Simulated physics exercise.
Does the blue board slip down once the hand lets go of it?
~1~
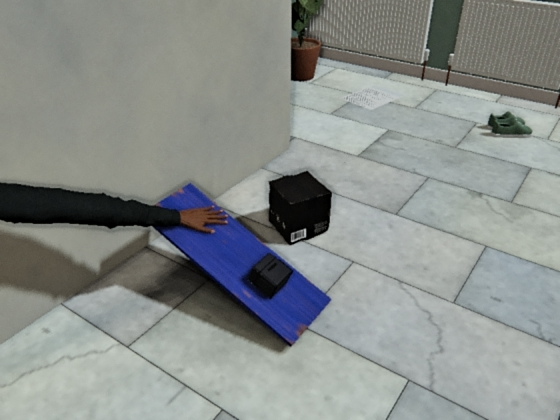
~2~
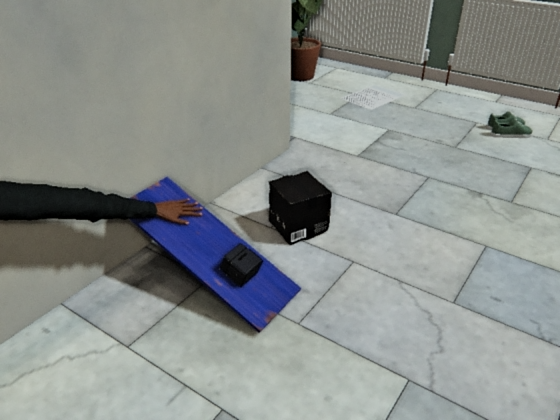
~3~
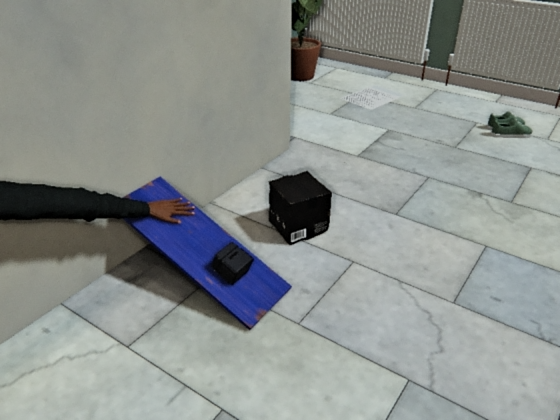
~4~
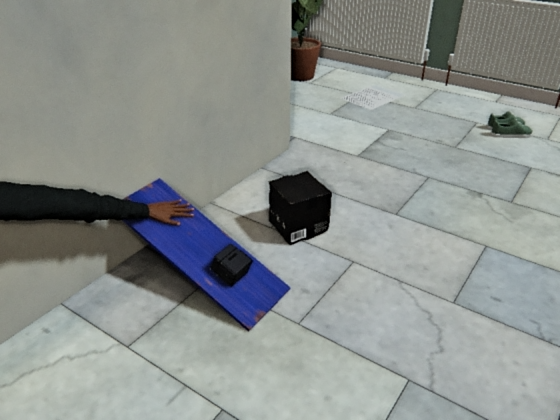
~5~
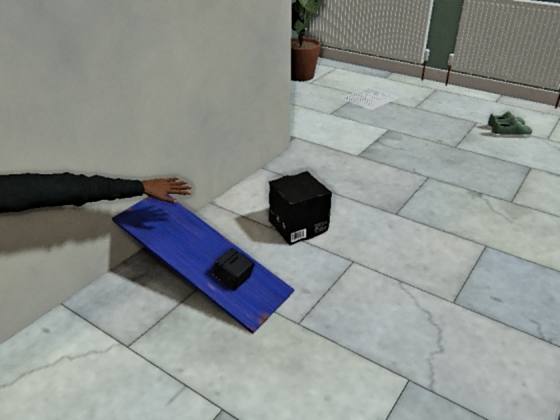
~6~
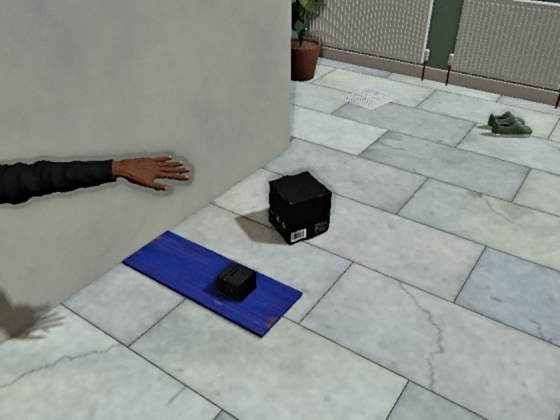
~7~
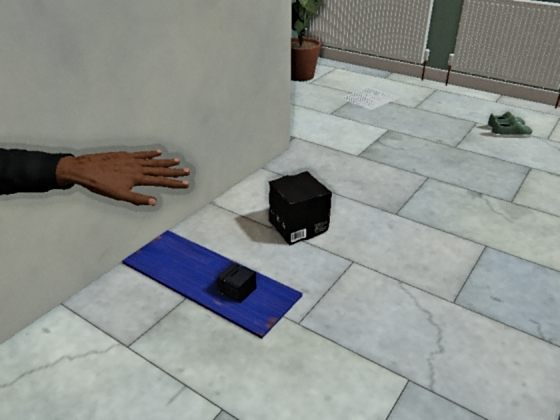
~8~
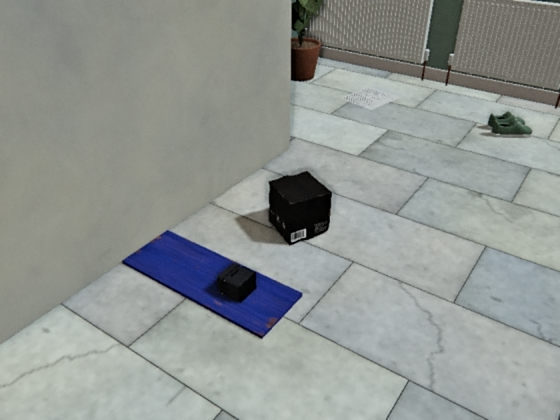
Yes, the board gives way after the hand releases it, and its raised end sinks until it lies flat on the tiles.
At the start, a hand in a dark sleeve holds a blue board at a slant beside a pale wall, with a small black block resting on it and a larger black box standing nearby on the tiled floor. The hand moves the board to the left, then keeps it steady for a moment. Next the fingers lift away, and the raised end of the board begins to sink. The board slides down until it lies flat on the tiles, still carrying the small block. The hand draws back out of view, and the board rests there while the larger box stays in place.
